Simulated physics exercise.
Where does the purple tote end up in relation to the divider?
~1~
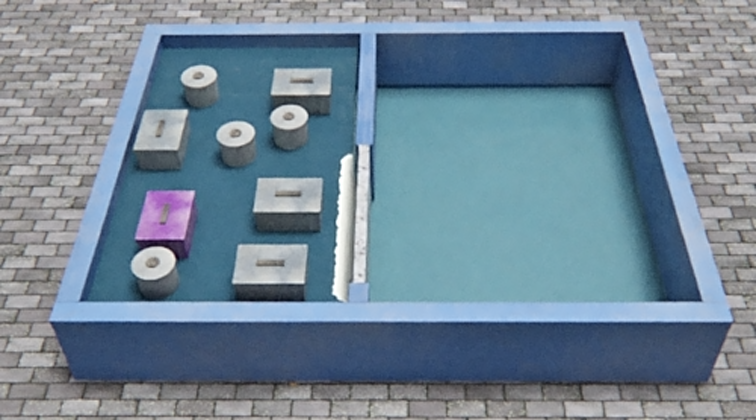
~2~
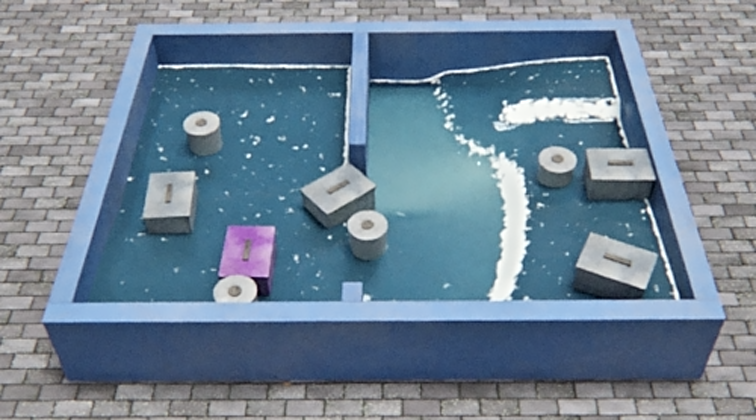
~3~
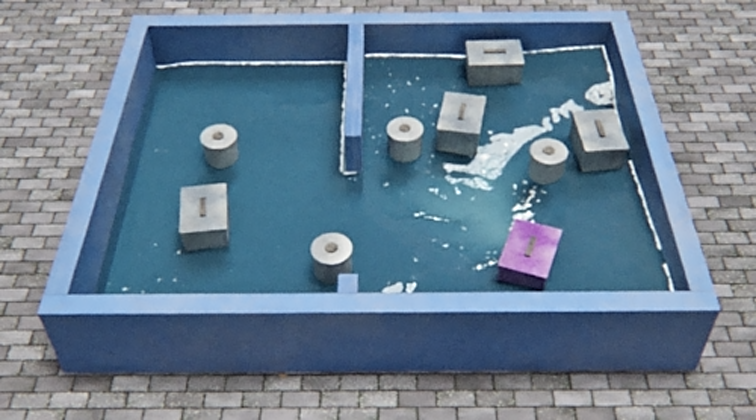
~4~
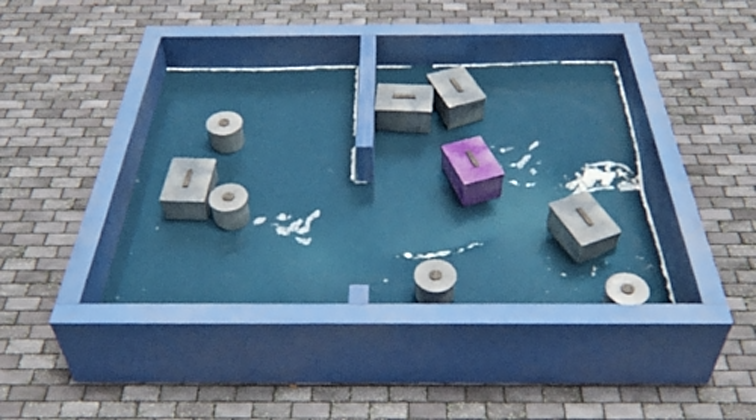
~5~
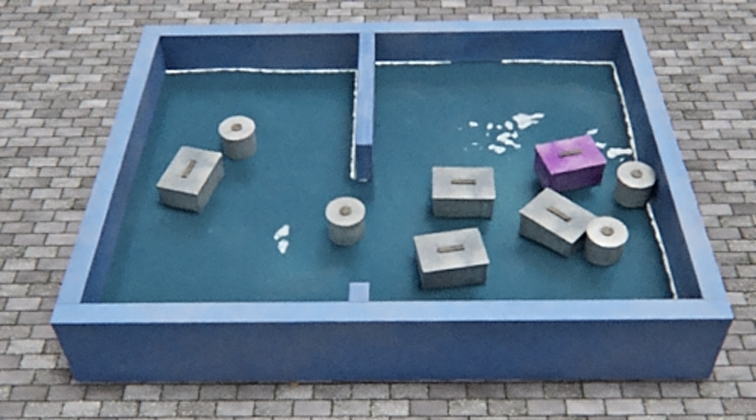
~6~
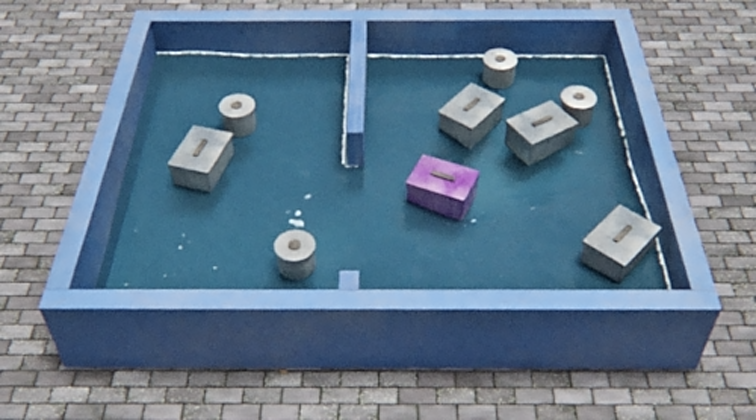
It ends up past the divider, floating in the right part of the tank after the water carries it through the gap.
